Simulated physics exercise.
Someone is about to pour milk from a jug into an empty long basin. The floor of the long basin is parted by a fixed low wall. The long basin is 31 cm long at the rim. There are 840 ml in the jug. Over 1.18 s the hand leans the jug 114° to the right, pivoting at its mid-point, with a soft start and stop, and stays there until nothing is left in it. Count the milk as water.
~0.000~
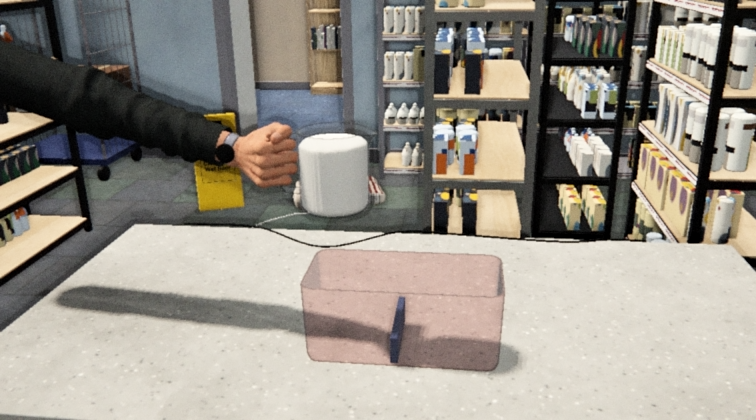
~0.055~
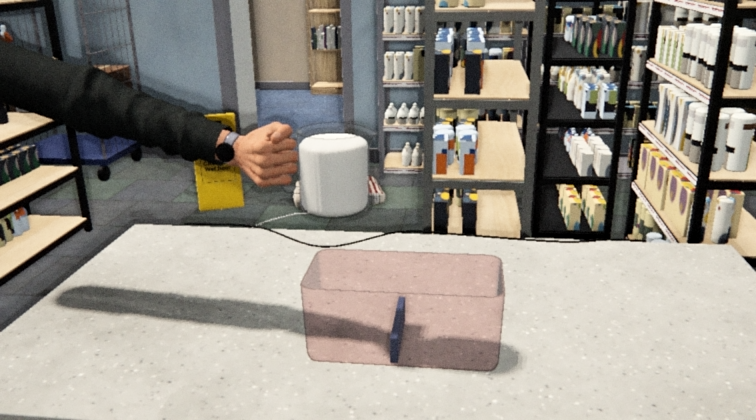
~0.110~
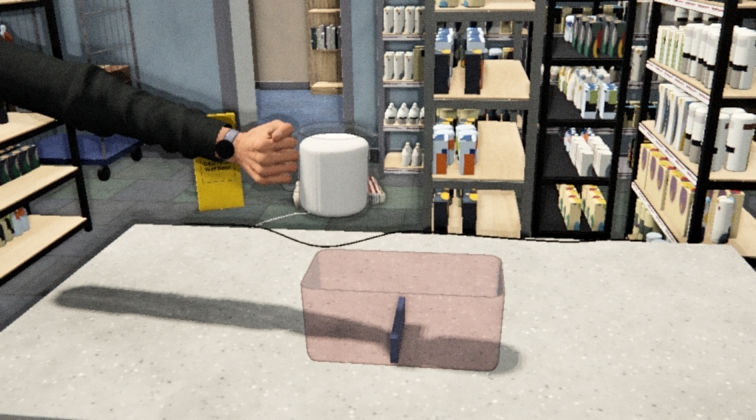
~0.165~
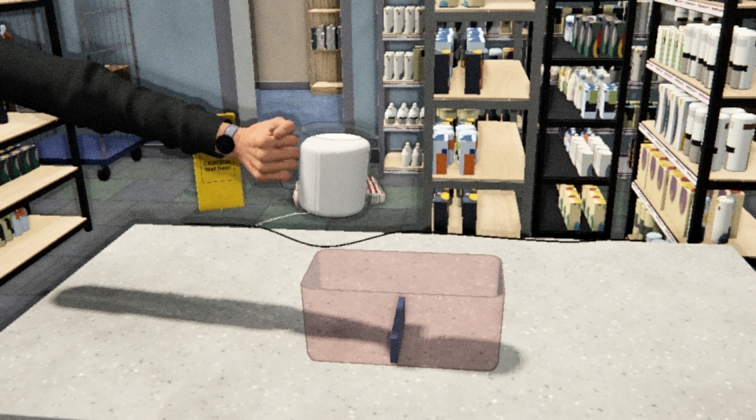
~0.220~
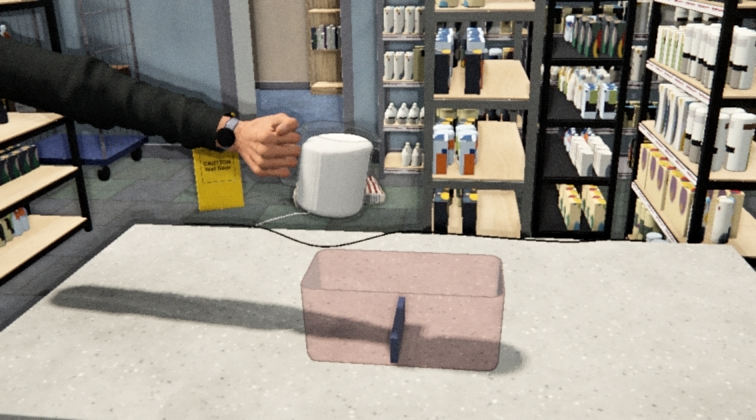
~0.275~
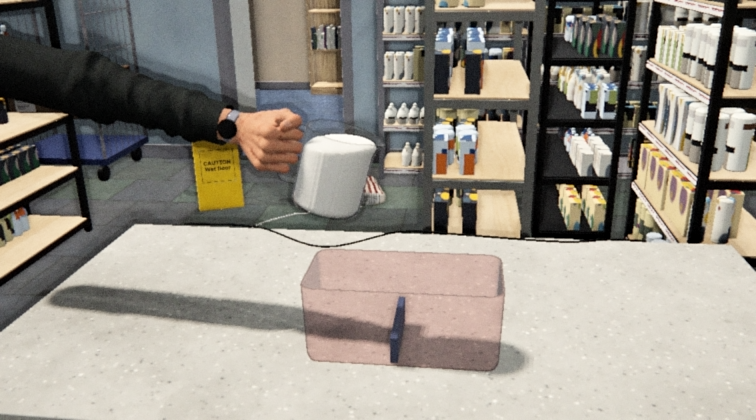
A white jug beside a hand leans slightly to the right above a pink long basin.
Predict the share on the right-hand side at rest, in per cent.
Roughly 93 per cent is past the wall.
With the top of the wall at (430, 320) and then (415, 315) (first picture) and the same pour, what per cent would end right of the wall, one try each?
In turn about 60 and 75 per cent.
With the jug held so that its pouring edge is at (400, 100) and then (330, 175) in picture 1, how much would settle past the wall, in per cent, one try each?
In turn about 80 and 15 per cent.
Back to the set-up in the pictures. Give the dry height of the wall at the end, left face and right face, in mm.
Left about 44 mm, right about 10 mm.
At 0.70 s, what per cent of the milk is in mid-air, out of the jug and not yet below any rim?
About 18 per cent.
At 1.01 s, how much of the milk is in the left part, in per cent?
Near 2 in a hundred.
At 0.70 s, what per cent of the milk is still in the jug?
Some 76 per cent.
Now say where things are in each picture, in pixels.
In the first frame, it leans 0°; its right rim is at (377, 132); the milk meets the walls at (301, 141) and (368, 142); the long basin's rim runs from (309, 268) to (503, 276); the wall's top is at (398, 317).
In the second frame, it leans 1°; its right rim is at (377, 133); the milk meets the walls at (301, 141) and (368, 142).
In the third frame, it leans 2°; its right rim is at (378, 134); the milk meets the walls at (302, 141) and (369, 143).
In the fourth frame, it leans 5°; its right rim is at (380, 137); the milk meets the walls at (303, 141) and (371, 144).
In the fifth frame, it leans 10°; its right rim is at (383, 140); the milk meets the walls at (304, 142) and (373, 144).
In the sixth frame, it leans 15°; its right rim is at (385, 145); the milk meets the walls at (305, 144) and (377, 144).
Then, 0.70 s in, the tilt is 73° and 76 per cent is still to pour, 0 is left of the wall and 6 right of it.
Then, 1.01 s in, the tilt is 108° and 19 per cent is still to pour, 2 is left of the wall and 59 right of it.
Then, 1.33 s in, the tilt is 114° and 0 per cent is still to pour, 5 is left of the wall and 92 right of it.
Then, 1.68 s in, the tilt is 114° and 0 per cent is still to pour, 6 is left of the wall and 93 right of it.
Finally, 6 per cent lies left of the wall, 93 right of it and 1 outside.
